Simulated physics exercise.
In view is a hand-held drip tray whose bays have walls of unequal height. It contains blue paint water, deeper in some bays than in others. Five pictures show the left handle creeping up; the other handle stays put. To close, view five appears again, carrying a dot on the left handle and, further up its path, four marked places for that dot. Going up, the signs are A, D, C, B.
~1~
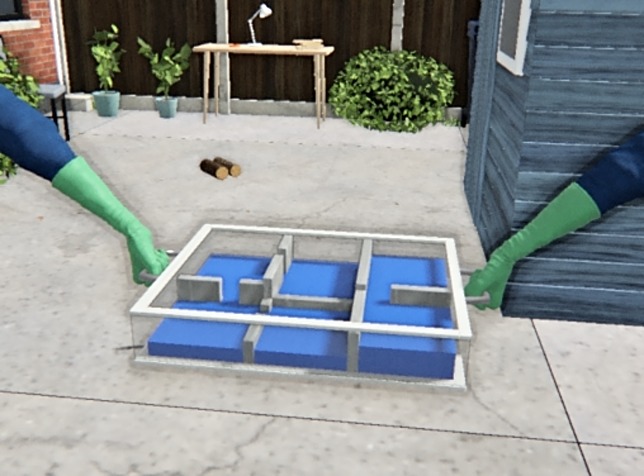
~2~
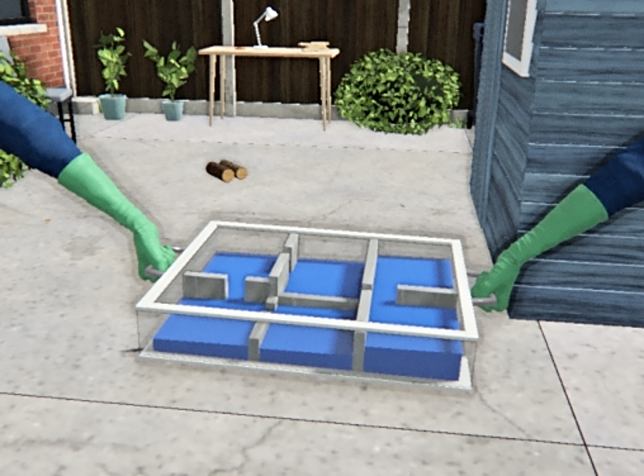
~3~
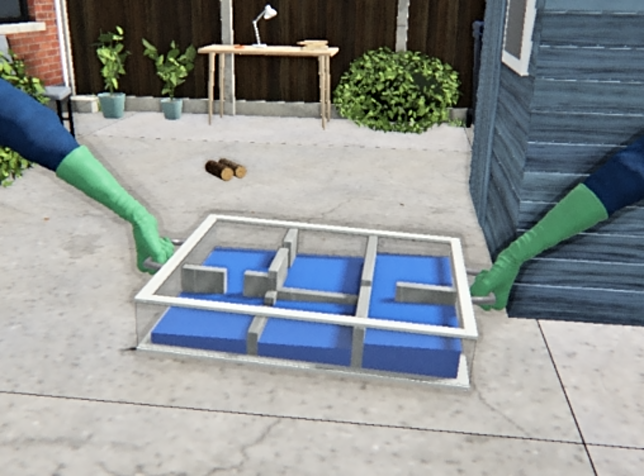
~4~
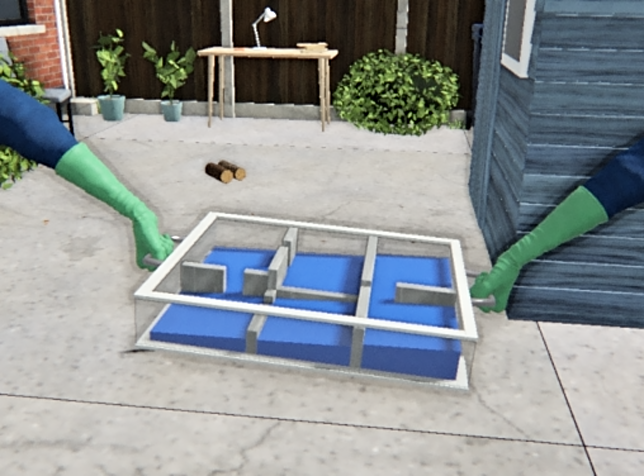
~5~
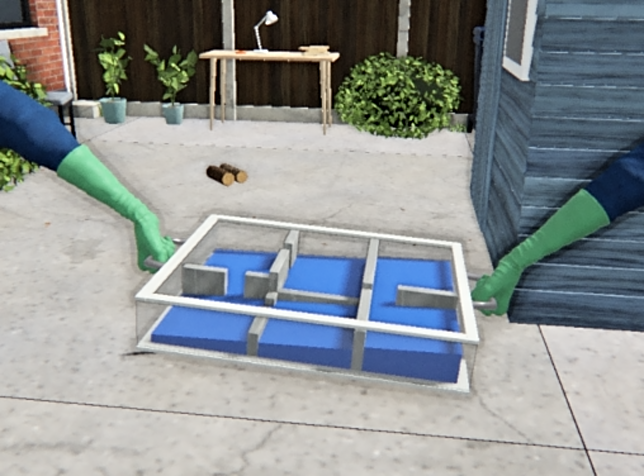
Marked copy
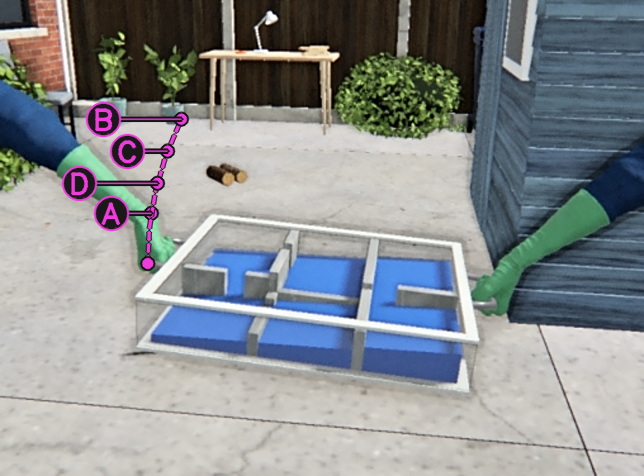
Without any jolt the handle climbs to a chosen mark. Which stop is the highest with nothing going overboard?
The answer is stop D.
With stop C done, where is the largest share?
The back right bay.
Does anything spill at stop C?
Yes, it does.
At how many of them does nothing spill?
Two of the four.
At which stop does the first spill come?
That is stop C.
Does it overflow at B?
Yes, it does.
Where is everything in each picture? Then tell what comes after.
The tray is level; deepest in the back right bay, at (405, 278), shallowest in the front left; left handle at (153, 265).
Tipped about 1° down to the right; no wall is crossed; left handle at (159, 260).
Tipped about 2° down to the right; no wall is crossed; left handle at (158, 253).
Tipped about 4° down to the right; no wall is crossed; left handle at (157, 249).
Tipped about 4° down to the right; deepest in the back right bay, at (411, 280), shallowest in the front left; left handle at (159, 252).
On the marked copy, A at (151, 213); B at (181, 119); C at (167, 151); D at (157, 183).
With A, nothing spills; the back right bay holds the most.
With B, about 27 % goes over the rim.
With C, about 9 % goes over the rim.
With D, nothing spills; the back right bay holds the most.
